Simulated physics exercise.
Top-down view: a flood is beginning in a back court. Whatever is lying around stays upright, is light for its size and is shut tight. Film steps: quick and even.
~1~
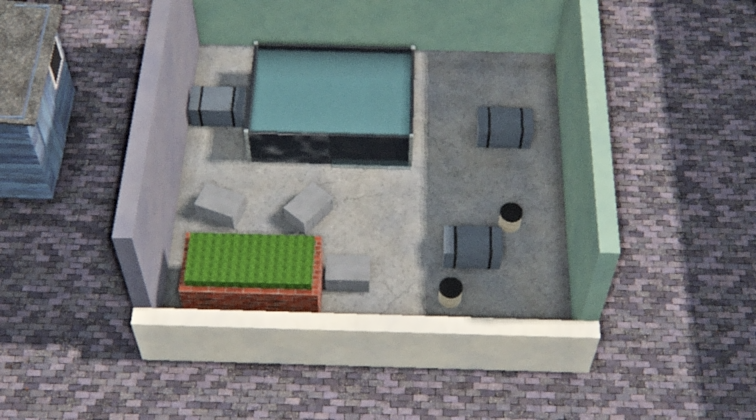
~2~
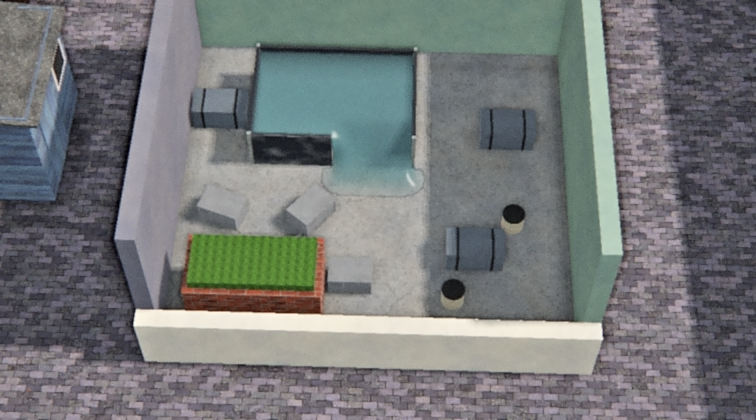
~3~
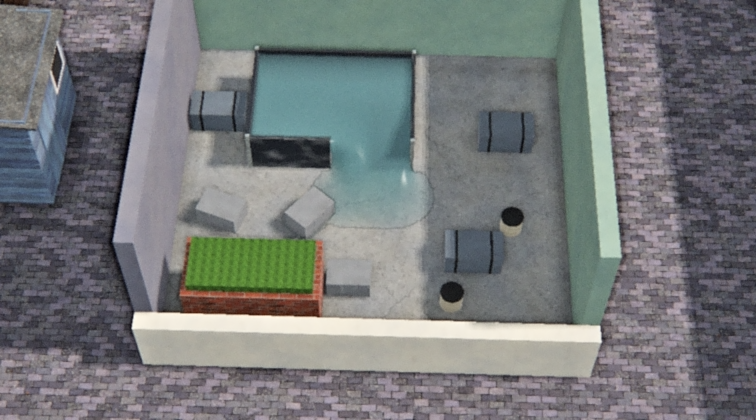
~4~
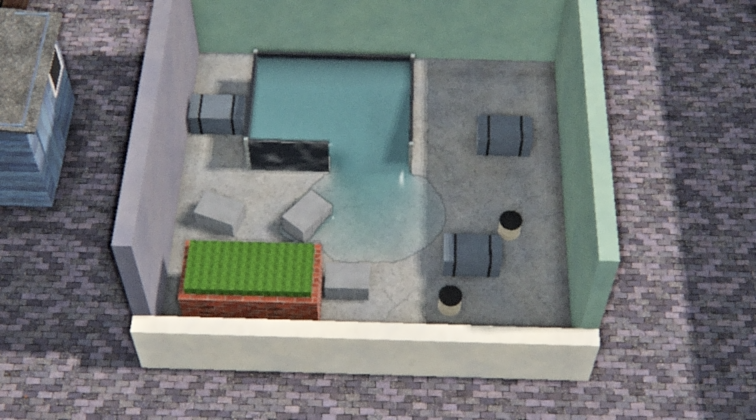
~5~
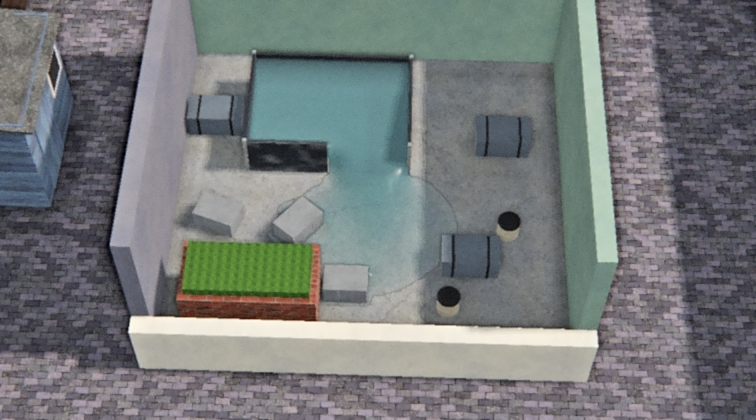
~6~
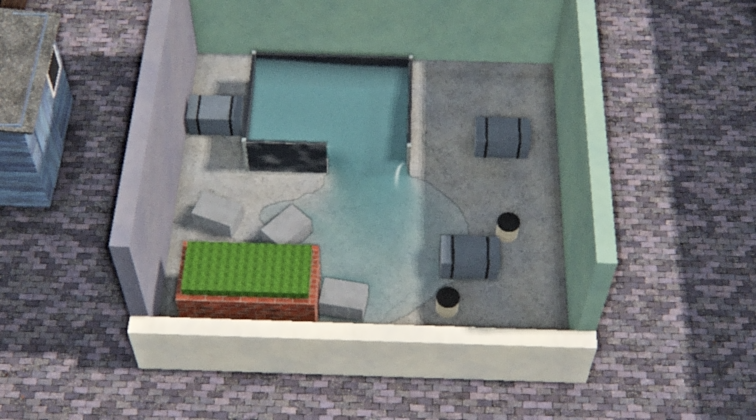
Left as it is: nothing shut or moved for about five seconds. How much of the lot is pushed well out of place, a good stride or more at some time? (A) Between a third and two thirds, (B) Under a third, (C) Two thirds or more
Two thirds or more.
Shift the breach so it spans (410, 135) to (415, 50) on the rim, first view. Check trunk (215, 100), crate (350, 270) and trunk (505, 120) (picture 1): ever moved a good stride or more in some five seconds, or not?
The first: Fell short; the second: Went past that; the third: Went past that.
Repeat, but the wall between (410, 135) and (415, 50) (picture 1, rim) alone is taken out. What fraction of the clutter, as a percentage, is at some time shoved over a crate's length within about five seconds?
Estimate: Some 80 per cent.
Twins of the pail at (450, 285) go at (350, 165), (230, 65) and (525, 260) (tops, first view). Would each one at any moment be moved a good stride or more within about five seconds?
Going by the order given: Travels that far, stays in place, travels that far.
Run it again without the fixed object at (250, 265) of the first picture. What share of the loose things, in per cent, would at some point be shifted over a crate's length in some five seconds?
Approx. 100 % of the lot.
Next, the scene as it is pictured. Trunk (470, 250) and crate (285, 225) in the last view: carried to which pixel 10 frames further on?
I'd say around (556, 286) for the first and around (202, 230) for the second.
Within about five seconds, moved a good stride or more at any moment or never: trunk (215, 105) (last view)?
For that one: Never so far.
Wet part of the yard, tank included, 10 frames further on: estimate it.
55 %.
A moment on, 2 of 8 are well off their spots; 1 afloat.
Next, 5 of 8 are well off their spots; 3 afloat.
Later, 6 of 8 are well off their spots; 5 afloat.
In the end, 7 of 8 are well off their spots, and 7 have been at some point; 7 afloat.
